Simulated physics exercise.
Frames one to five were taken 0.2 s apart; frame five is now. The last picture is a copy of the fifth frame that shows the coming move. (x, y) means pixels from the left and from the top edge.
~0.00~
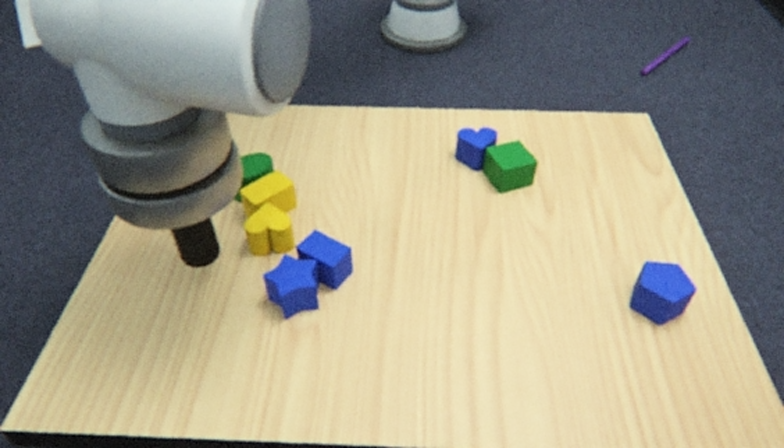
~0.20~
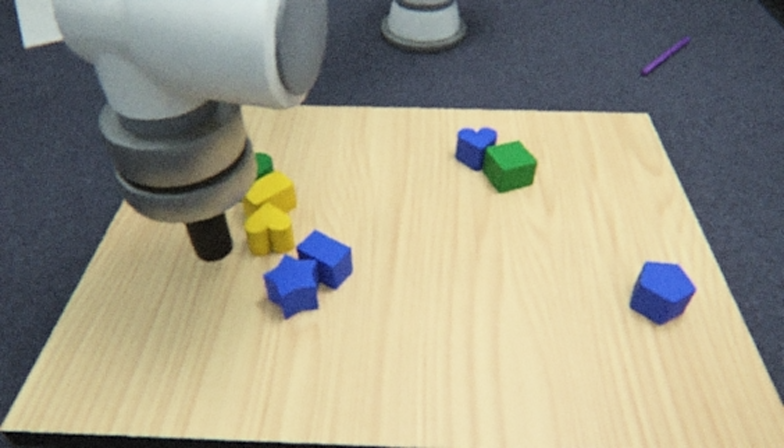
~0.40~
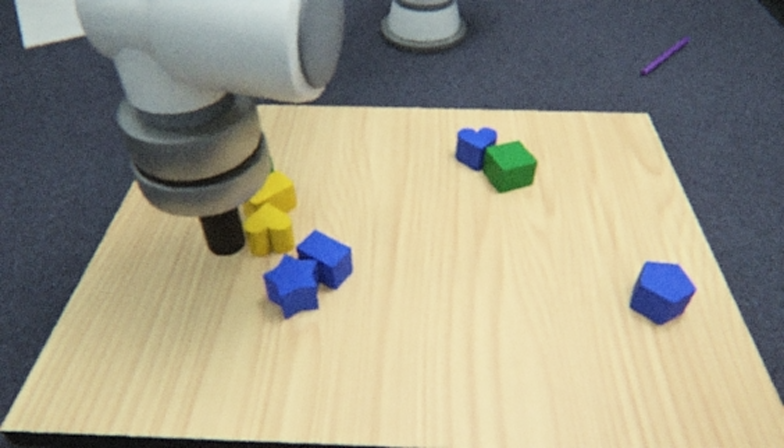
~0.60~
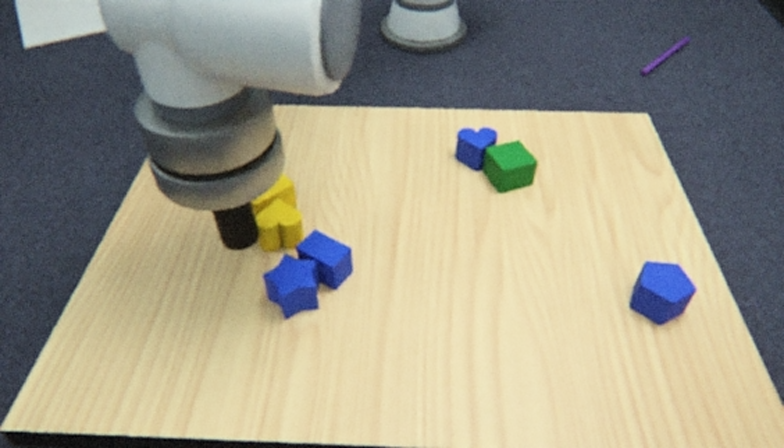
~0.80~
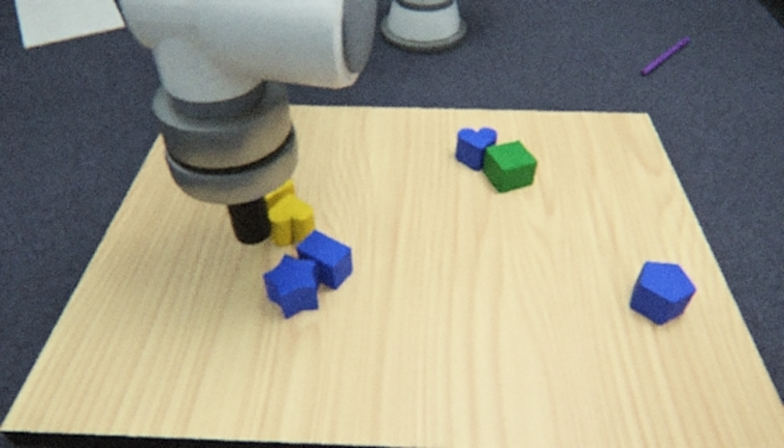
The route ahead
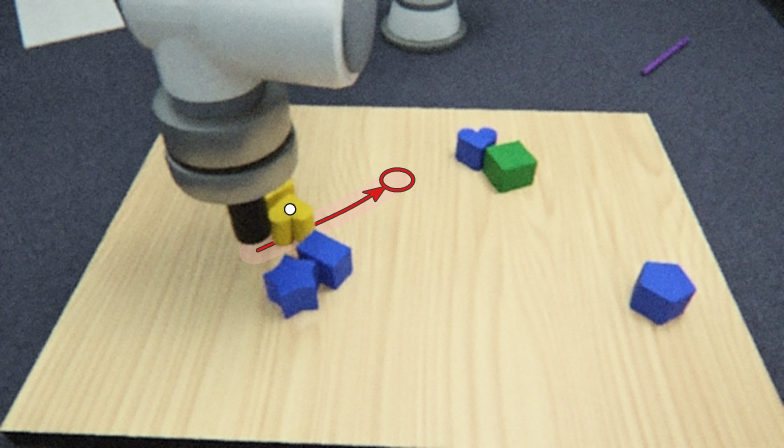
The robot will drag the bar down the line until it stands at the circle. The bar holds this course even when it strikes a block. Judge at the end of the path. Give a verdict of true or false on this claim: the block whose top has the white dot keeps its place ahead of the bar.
That claim is true.
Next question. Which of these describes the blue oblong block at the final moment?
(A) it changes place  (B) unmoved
Correct choice: B.
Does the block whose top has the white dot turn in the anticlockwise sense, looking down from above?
Final answer: No.
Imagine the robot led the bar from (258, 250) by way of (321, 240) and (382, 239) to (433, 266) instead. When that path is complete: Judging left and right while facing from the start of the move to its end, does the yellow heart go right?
That would be a no.
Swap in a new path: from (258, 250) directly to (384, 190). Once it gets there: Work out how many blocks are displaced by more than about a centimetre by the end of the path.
Moved: 1.
Drawn move, from (258, 250) through (310, 227) and (357, 204) to (397, 180); the dot is on the yellow heart.
The first path, step by step. One third of the way, bar at (308, 209); yellow heart at (342, 186).
Two thirds of the way, bar at (357, 186); yellow heart at (389, 165).
At the end, bar at (397, 163); yellow oblong block still; yellow heart at (431, 146), turned 20° clockwise; blue oblong block still.
